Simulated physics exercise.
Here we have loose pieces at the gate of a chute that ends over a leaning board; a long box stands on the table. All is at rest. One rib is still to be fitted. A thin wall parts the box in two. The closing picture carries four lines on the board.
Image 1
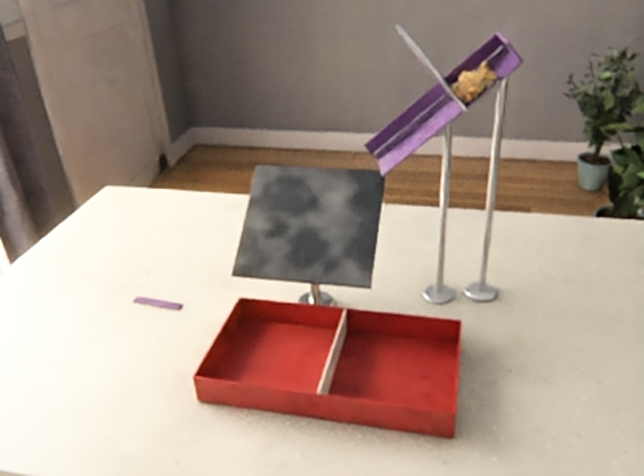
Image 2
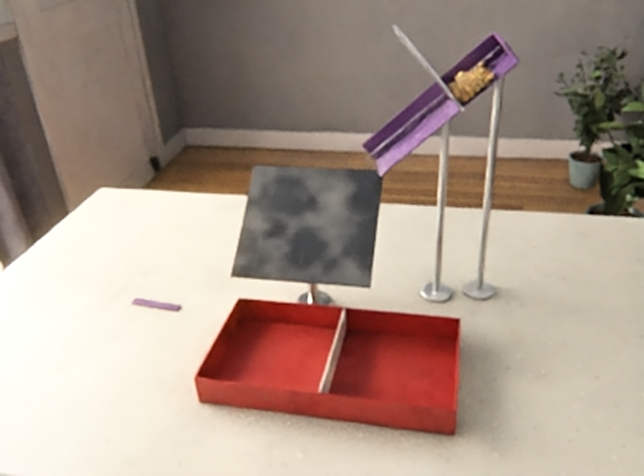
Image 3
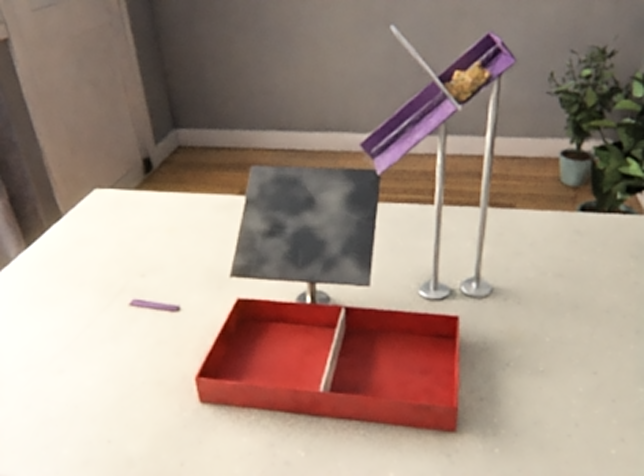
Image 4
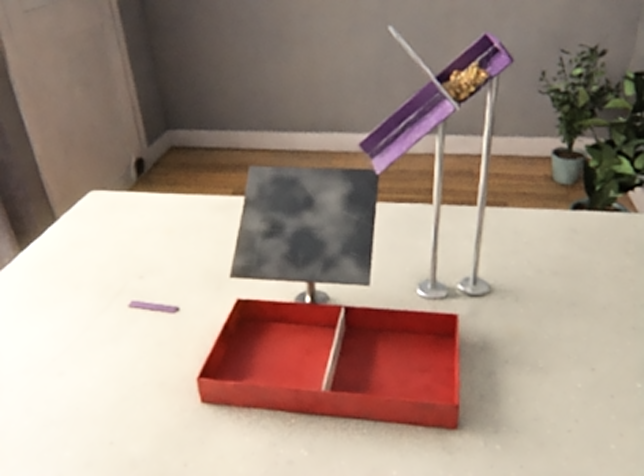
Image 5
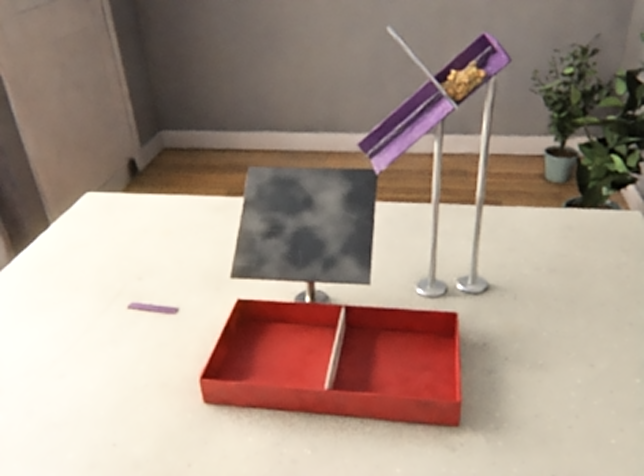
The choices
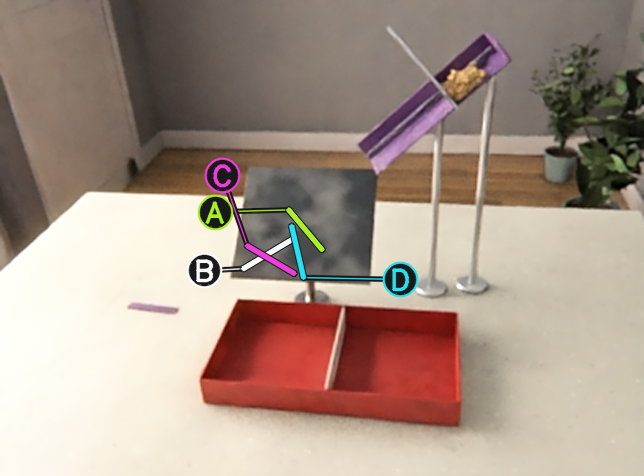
In the video, small tan pieces rest behind a gate in a sloping purple chute above a tilted dark board and a divided red box on a pale table; nothing moves except a slight shift of the view.
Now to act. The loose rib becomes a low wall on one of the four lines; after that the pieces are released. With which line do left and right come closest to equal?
Use line A.
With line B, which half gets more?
The left half.
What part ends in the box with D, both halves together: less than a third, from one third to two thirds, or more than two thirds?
It is more than two thirds.
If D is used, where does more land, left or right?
More lands on the left.
On the marked copy, line A from (288, 209) to (322, 249); line B from (293, 238) to (243, 268); line C from (247, 245) to (294, 273); line D from (291, 226) to (303, 277).
If A is chosen, of what is caught, close to two thirds in the left half, close to a third in the right.
If B is chosen, of what is caught, all but a few in the left half, only a few in the right.
If C is chosen, of what is caught, all but a few in the left half, only a few in the right.
If D is chosen, of what is caught, all but a few in the left half, only a few in the right.
